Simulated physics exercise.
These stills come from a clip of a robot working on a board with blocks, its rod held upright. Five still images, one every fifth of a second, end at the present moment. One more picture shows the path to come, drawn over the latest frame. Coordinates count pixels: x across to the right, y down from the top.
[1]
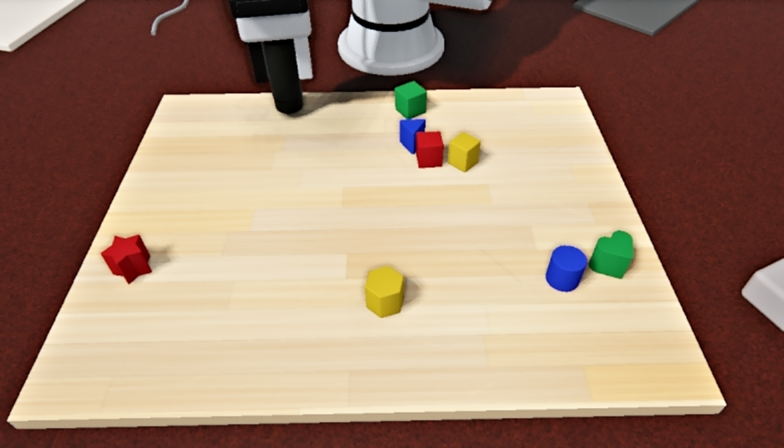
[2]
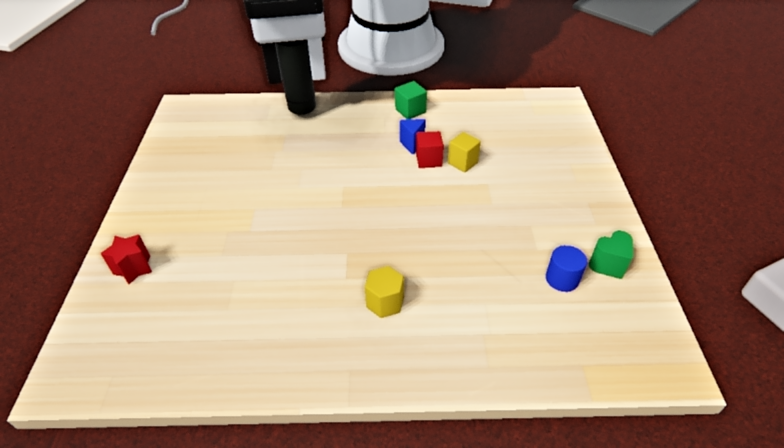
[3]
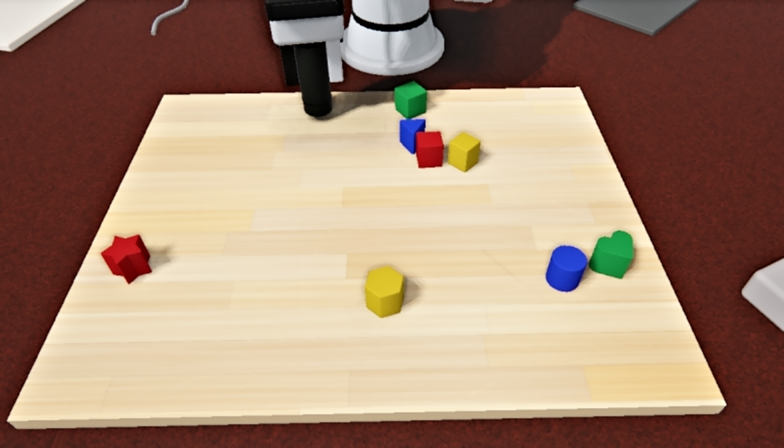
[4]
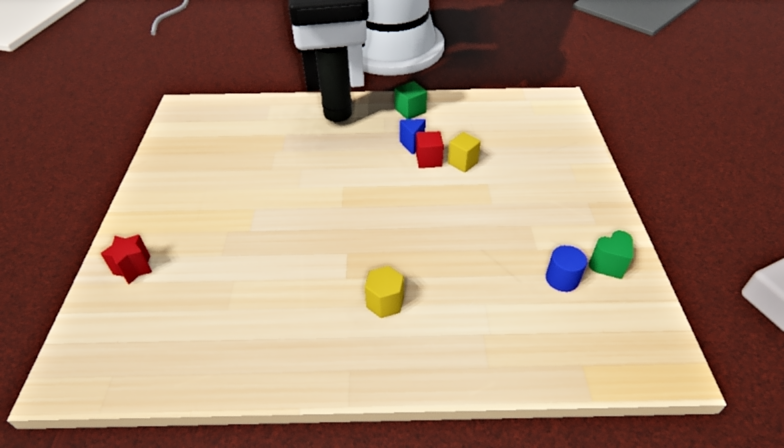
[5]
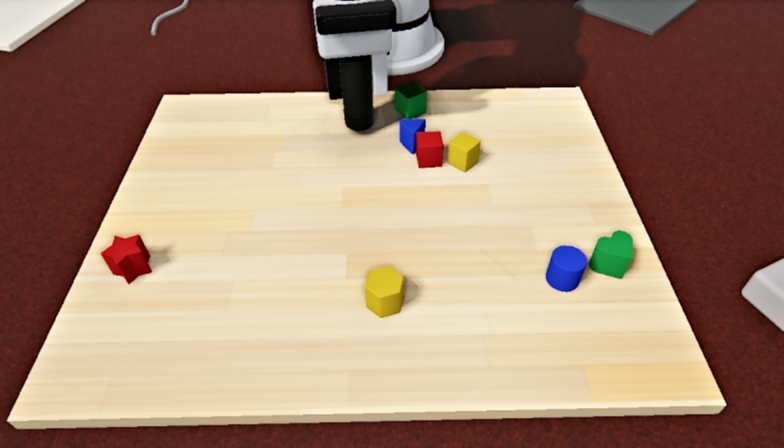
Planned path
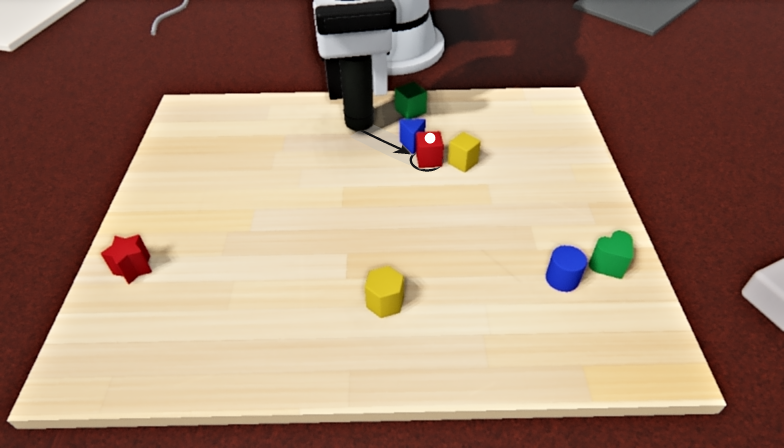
We see a robot arm with a black rod above a light wooden board of colored blocks; the rod moves right and slightly toward the viewer, nearing the green and blue blocks, while all the blocks stay still.
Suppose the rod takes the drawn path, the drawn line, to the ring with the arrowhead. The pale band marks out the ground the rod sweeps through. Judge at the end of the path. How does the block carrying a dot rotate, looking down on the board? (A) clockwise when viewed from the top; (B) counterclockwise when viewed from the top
Letter A.
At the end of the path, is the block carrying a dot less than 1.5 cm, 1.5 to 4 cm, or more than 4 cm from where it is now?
It shifts 1.5 to 4 cm.
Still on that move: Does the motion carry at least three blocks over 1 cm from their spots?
Yes - that is the case.
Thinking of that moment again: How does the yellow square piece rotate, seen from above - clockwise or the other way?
It swings round anticlockwise.
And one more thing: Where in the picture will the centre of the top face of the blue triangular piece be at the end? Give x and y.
In the picture, it is at (441, 126).
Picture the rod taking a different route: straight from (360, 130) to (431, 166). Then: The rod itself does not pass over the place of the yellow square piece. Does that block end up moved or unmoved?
Once the path is done, it is somewhere new.
The drawn path runs from (360, 130) directly to (427, 160); the dot is on the red square piece.
The first path, step by step. One third of the way, rod (381, 134); nothing pushed yet.
Two thirds of the way, rod (403, 143); blue triangular piece (430, 124), turned 45° clockwise.
At the end, rod (427, 154); green square piece not moved; blue triangular piece (441, 126), turned 15° anticlockwise; red square piece (452, 150), turned 35° clockwise; yellow square piece (479, 144), turned 55° anticlockwise.
